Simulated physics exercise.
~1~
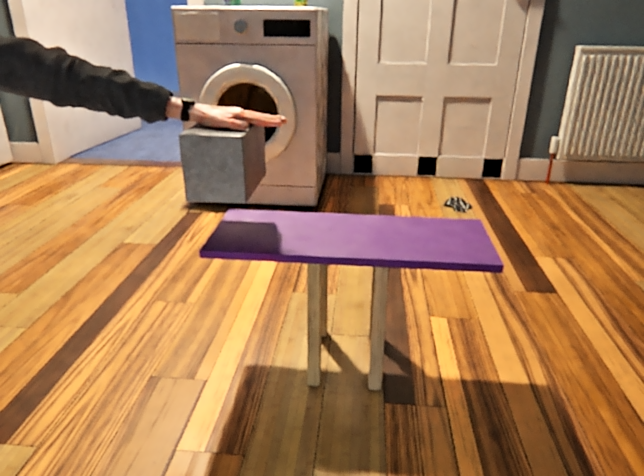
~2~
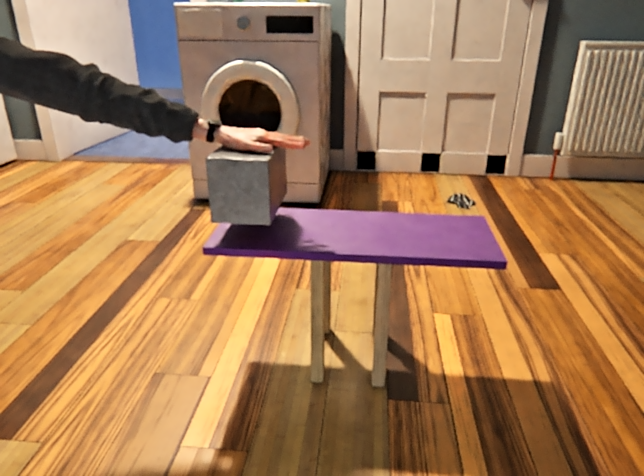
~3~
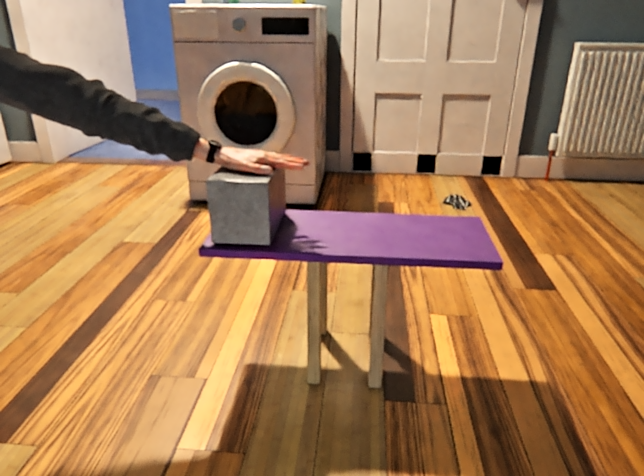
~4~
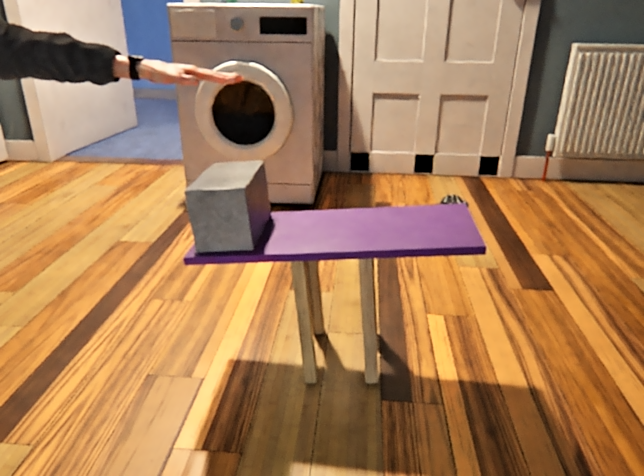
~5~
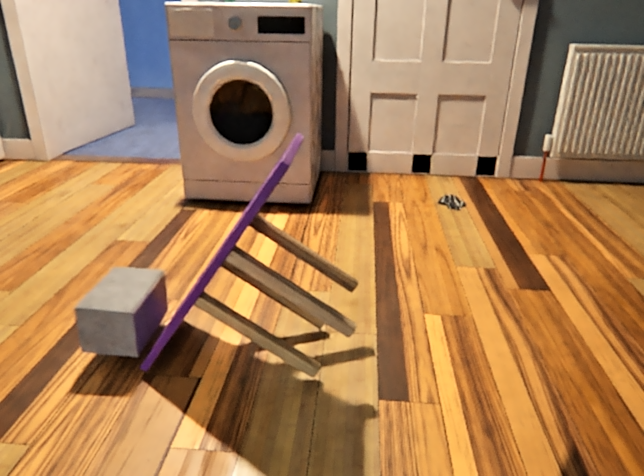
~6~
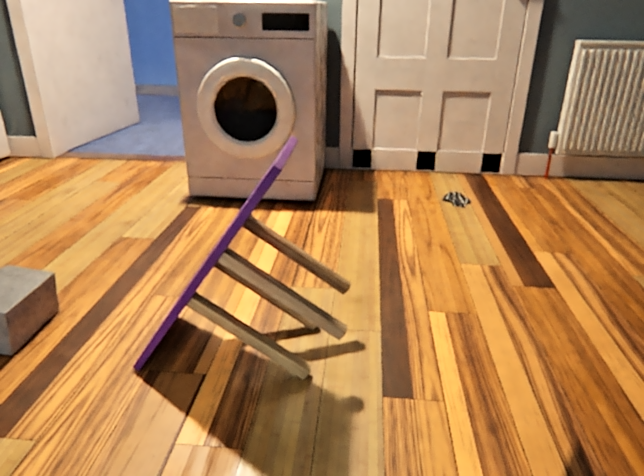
The video shows a hand lowering a grey block onto the left end of a narrow purple table on a wooden floor, then letting go. The table tips over to the left, and the block slides off and ends up on the floor at the left, leaving the table tilted.
